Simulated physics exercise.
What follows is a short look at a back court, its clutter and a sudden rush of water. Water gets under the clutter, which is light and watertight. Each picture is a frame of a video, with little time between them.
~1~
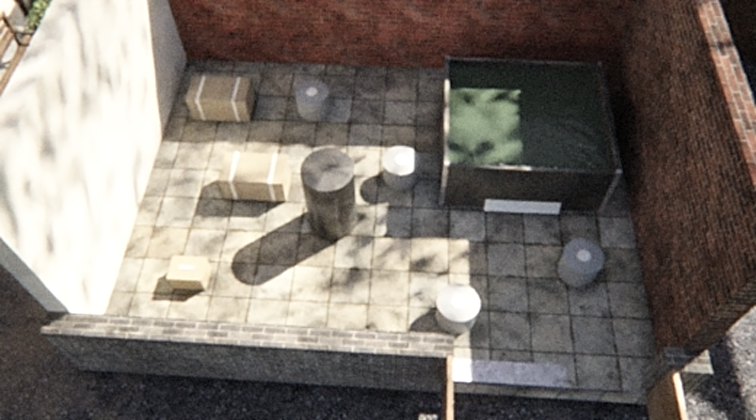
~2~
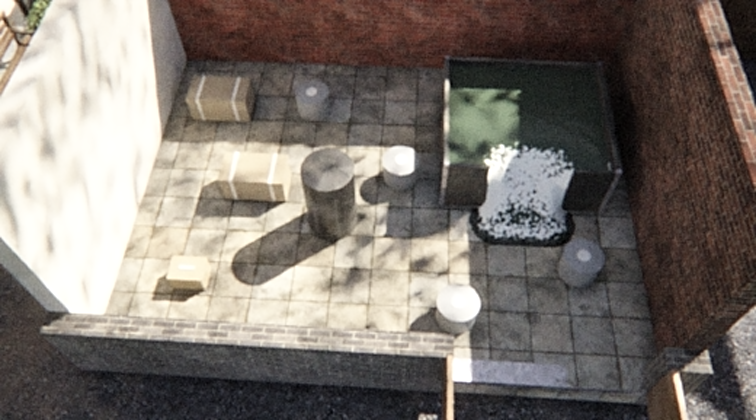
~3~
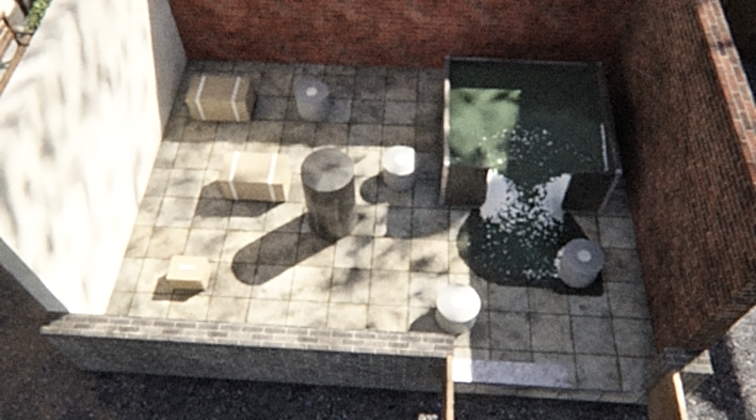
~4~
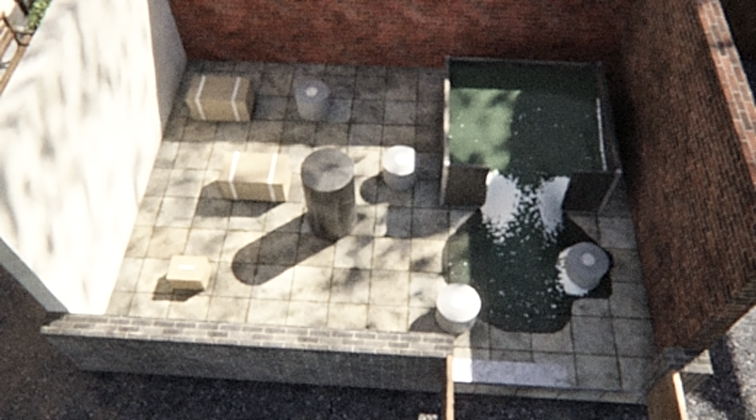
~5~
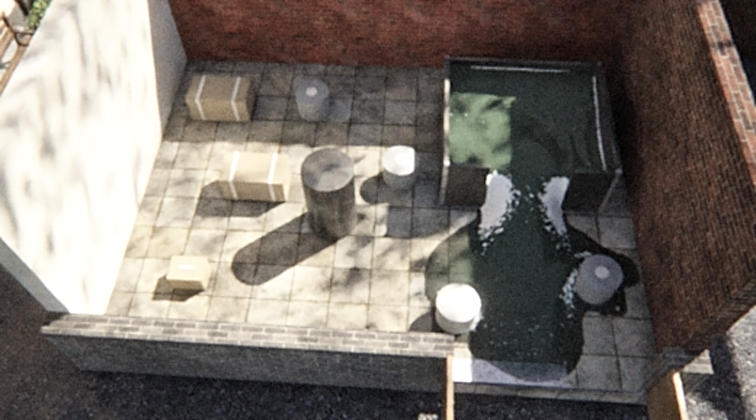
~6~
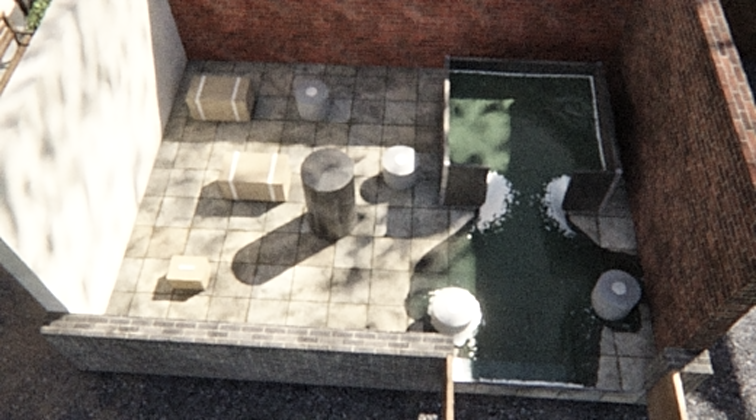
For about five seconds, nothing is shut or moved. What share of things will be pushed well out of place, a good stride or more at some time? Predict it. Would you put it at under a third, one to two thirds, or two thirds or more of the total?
Portion: One third through two thirds.
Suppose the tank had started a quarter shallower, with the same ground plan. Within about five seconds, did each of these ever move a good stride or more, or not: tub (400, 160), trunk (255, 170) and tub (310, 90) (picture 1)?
Fell short, fell short, fell short.
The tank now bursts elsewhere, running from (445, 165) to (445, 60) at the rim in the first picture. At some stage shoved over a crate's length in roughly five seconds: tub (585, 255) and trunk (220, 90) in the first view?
Here's the pair: Came up short, then made it that far.
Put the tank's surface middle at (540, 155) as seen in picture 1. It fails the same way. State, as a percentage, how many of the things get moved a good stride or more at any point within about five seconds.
The share comes to close to 30 percent.
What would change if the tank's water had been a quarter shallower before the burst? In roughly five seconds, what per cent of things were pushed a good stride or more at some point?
30 per cent or so.
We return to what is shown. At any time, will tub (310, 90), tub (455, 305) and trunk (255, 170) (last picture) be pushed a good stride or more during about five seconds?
Listed order gives below that mark, then past that mark, and lastly below that mark.
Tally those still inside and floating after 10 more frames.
The count is 0.
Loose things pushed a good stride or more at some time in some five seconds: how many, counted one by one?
The answer is 3.
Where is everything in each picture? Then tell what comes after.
A tub at (584, 256), on the bottom; a tub at (459, 302) rests on the ground; 0 of 7 have shifted, in the first picture.
A tub at (584, 256) rests on the ground; a tub at (459, 302) rests on the ground; 0 of 7 have shifted, in the second picture.
A tub at (584, 256), on the bottom; a tub at (459, 302) rests on the ground; 0 of 7 have shifted, in the third picture.
A tub at (588, 260) rests on the ground, close to its start; a tub at (459, 302), on the bottom; 1 of 7 have shifted, in the fourth picture.
A tub at (602, 273), on the bottom, close to its start; a tub at (458, 302) rests on the ground; 1 of 7 have shifted, in the fifth picture.
A tub at (619, 289), on the bottom, a stride from its start; a tub at (454, 307), on the bottom, close to its start; 2 of 7 have shifted, in the sixth picture.
A moment on, 1 of 7 are well off their spots; 0 afloat.
Next, 2 of 7 are well off their spots; 0 afloat.
Later, 3 of 7 are well off their spots; 0 afloat.
In the end, 3 of 7 are well off their spots, and 3 have been at some point; 0 afloat.
